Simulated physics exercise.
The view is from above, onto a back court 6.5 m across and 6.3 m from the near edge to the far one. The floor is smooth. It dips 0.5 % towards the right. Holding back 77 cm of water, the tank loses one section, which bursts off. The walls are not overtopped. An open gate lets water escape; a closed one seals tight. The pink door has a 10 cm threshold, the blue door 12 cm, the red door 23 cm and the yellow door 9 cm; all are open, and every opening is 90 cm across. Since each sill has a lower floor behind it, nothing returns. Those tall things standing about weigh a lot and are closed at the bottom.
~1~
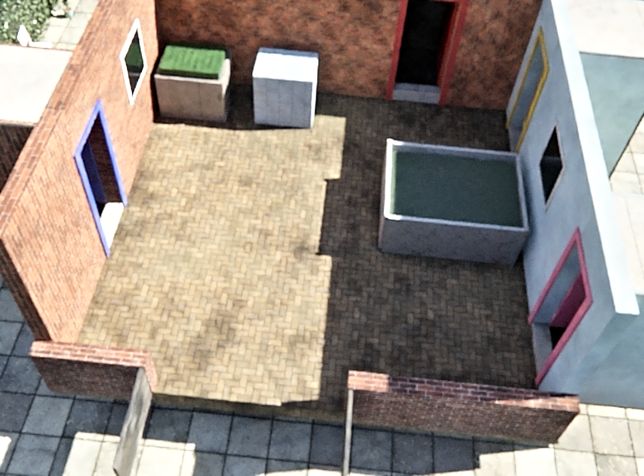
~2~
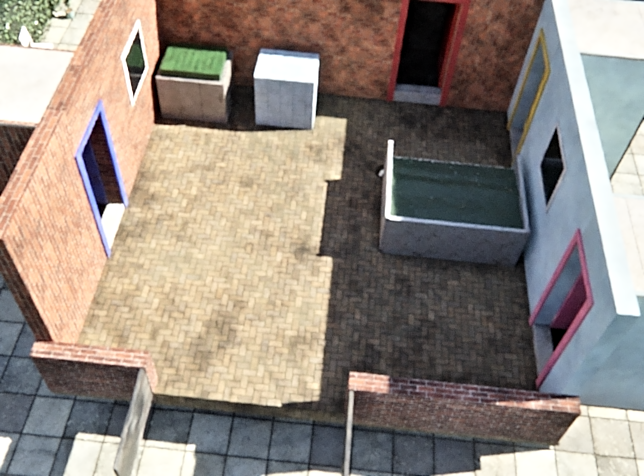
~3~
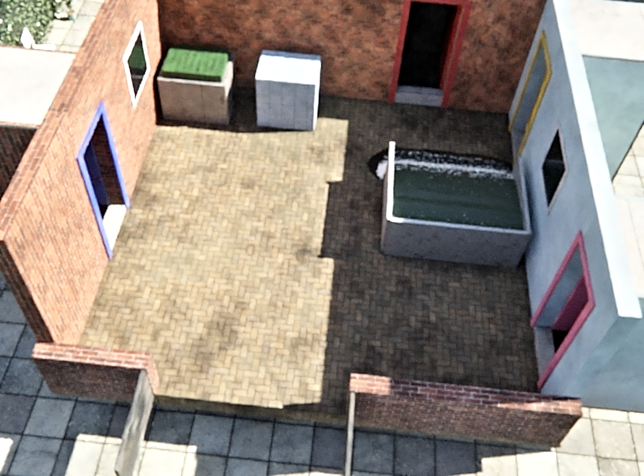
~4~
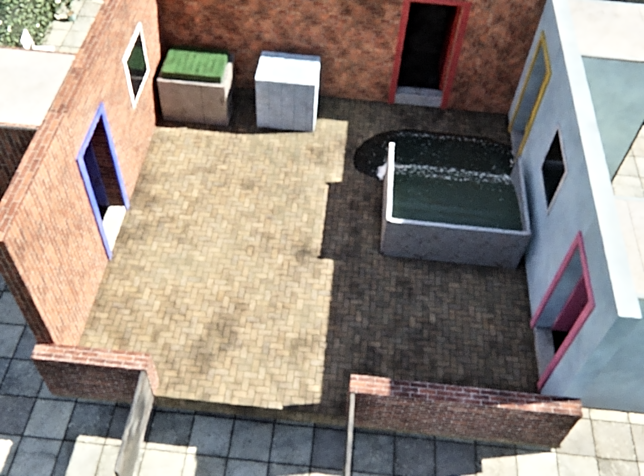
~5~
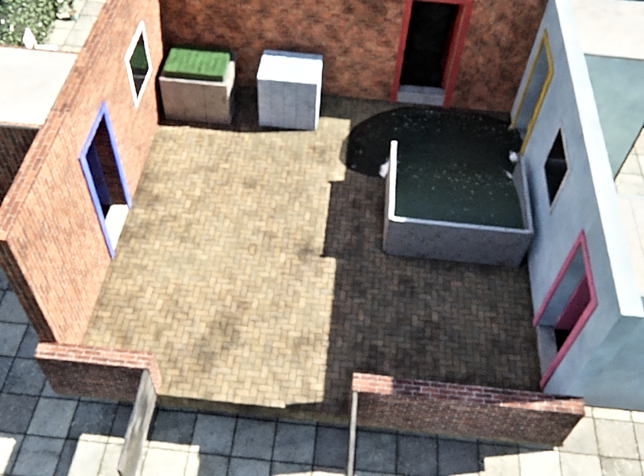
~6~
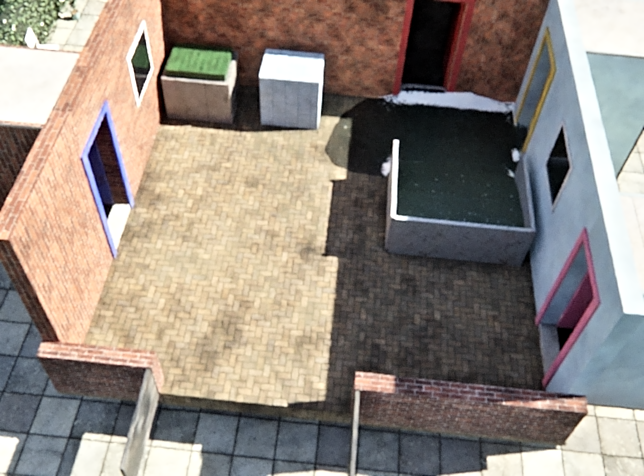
Dark water bursts from the far side of a pale, open-topped tank at the right of a brick-paved court, seen from above by a nearly still camera. A blue-framed doorway stands left, a red one at the back, yellow and pink ones right, with two block-like boxes against the far wall. The water spreads in a rounded, foam-flecked sheet behind the tank, reaching the back wall by the red doorway.
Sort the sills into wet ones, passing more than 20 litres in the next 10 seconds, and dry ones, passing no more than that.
Pink door: Dry; blue door: Dry; red door: Wet; yellow door: Wet.
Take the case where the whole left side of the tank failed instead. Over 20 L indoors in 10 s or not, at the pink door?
Then the pink door ends up within bounds.
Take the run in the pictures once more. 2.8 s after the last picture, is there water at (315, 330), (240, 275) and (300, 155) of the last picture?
Well, the first is untouched by it, the next untouched by it, the last drenched.
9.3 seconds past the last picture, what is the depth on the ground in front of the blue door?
Some 4.5 cm.
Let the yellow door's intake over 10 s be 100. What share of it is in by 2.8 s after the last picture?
85 per cent, roughly.
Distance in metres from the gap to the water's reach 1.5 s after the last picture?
Around 5.6 metres.
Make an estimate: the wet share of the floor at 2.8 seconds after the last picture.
Wet share: Near 45 percent.
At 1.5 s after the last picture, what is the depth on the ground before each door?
You'd get pink at 0 cm, blue at 0 cm, red at 35 cm, and yellow at 33 cm.
Then, 0.7 s after the last picture water covers 20 % of the floor and is deepest (56 cm) near (501, 116); pink door not reached, blue door not reached, red door 46 cm at the sill, 72 L in, yellow door 27 cm at the sill, 17 L in.
Then, 1.5 s after the last picture water covers 25 % of the floor and is deepest (36 cm) near (322, 105); pink door not reached, blue door not reached, red door 35 cm at the sill, 159 L in, yellow door 33 cm at the sill, 125 L in.
Then, 2.8 s after the last picture water covers 45 % of the floor and is deepest (33 cm) near (184, 85); pink door not reached, blue door not reached, red door 16 cm at the sill, 181 L in, yellow door 19 cm at the sill, 250 L in.
Then, 5.3 s after the last picture water covers 80 % of the floor and is deepest (20 cm) near (102, 370); pink door 1 cm at the sill, 0 L in, blue door 8 cm at the sill, 0 L in, red door 10 cm at the sill, 181 L in, yellow door 8 cm at the sill, 285 L in.
Then, 9.3 s after the last picture water covers 85 % of the floor and is deepest (10 cm) near (446, 171); pink door 4 cm at the sill, 0 L in, blue door 4 cm at the sill, 0 L in, red door 8 cm at the sill, 182 L in, yellow door 10 cm at the sill, 296 L in.
